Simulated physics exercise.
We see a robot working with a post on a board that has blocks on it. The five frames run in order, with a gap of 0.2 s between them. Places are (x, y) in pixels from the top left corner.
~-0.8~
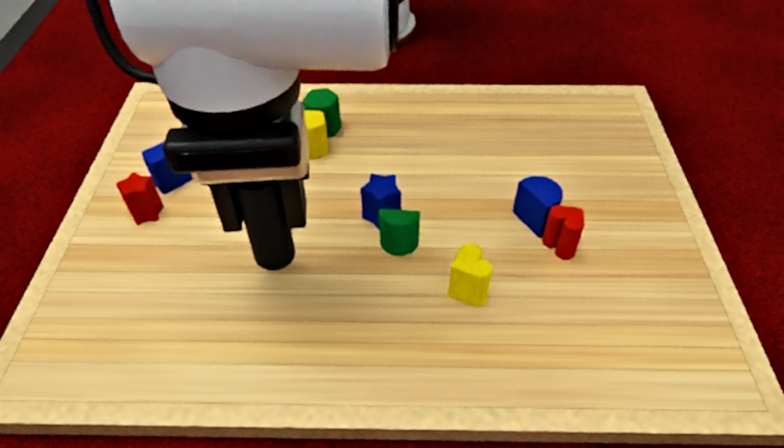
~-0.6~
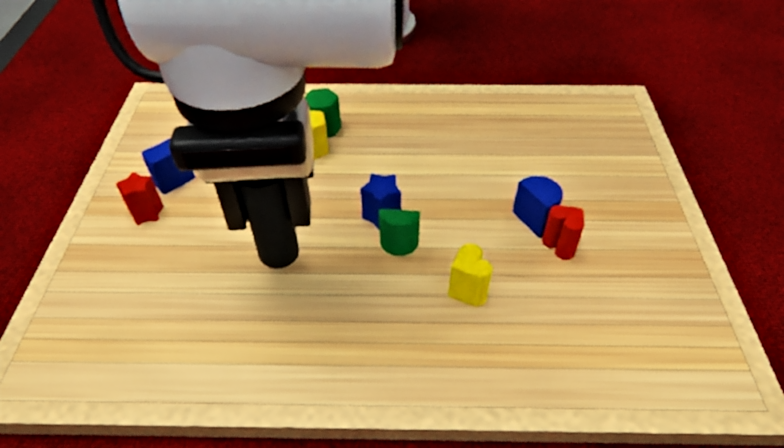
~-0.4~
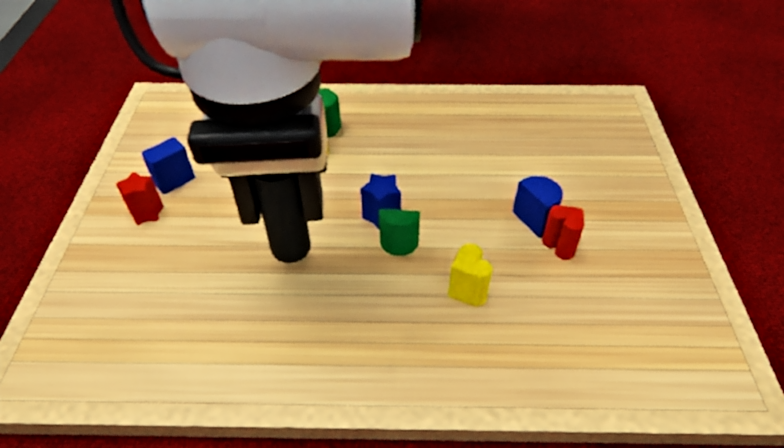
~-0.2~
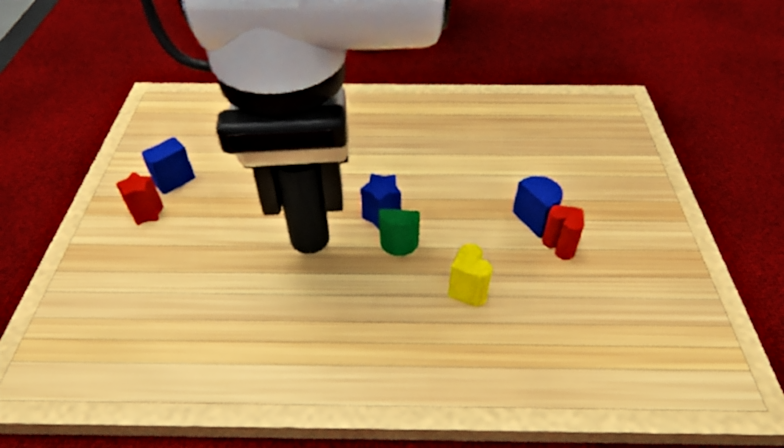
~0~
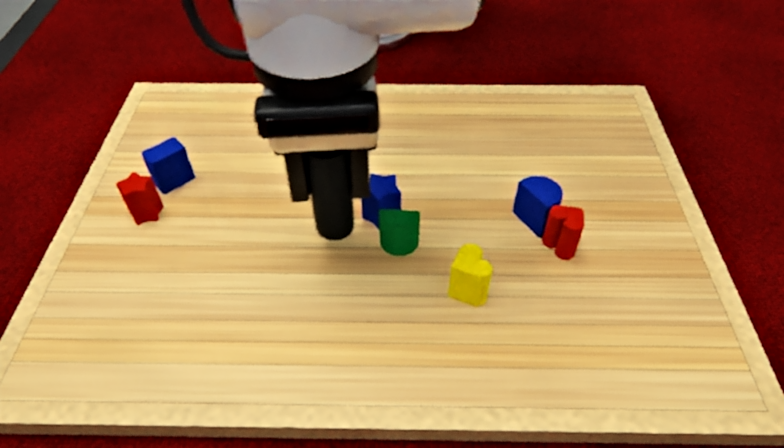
A robot arm with a black post slides slowly rightward and slightly away from the viewer over a wooden board, nearing a blue star-shaped block and a green half-round block, while the scattered colored blocks stay still.
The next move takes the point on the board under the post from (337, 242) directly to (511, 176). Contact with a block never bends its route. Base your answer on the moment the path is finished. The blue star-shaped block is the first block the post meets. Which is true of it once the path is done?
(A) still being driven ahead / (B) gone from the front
Choice B: Gone from the front.
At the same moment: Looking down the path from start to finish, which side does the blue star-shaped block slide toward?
Gets pushed left.
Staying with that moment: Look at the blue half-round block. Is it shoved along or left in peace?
By the last moment, the blue half-round block will still be in its place.
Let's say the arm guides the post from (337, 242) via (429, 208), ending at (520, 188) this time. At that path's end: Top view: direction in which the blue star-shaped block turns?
Answer: Against the clock.
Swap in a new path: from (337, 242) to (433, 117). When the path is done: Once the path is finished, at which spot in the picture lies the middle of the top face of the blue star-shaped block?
I'd say the blue star-shaped block ends with its top centre at (402, 173).
The first path, step by step. One third of the way, post (399, 203); blue star-shaped block (416, 166), turned 10° anticlockwise; green half-round block (414, 214), turned 60° clockwise.
Two thirds of the way, post (458, 182); blue star-shaped block (442, 146), turned 70° anticlockwise; green half-round block (414, 214), turned 60° clockwise.
At the end, post (514, 162); blue star-shaped block (443, 145), turned 80° anticlockwise; green half-round block (414, 214), turned 60° clockwise; blue half-round block still.
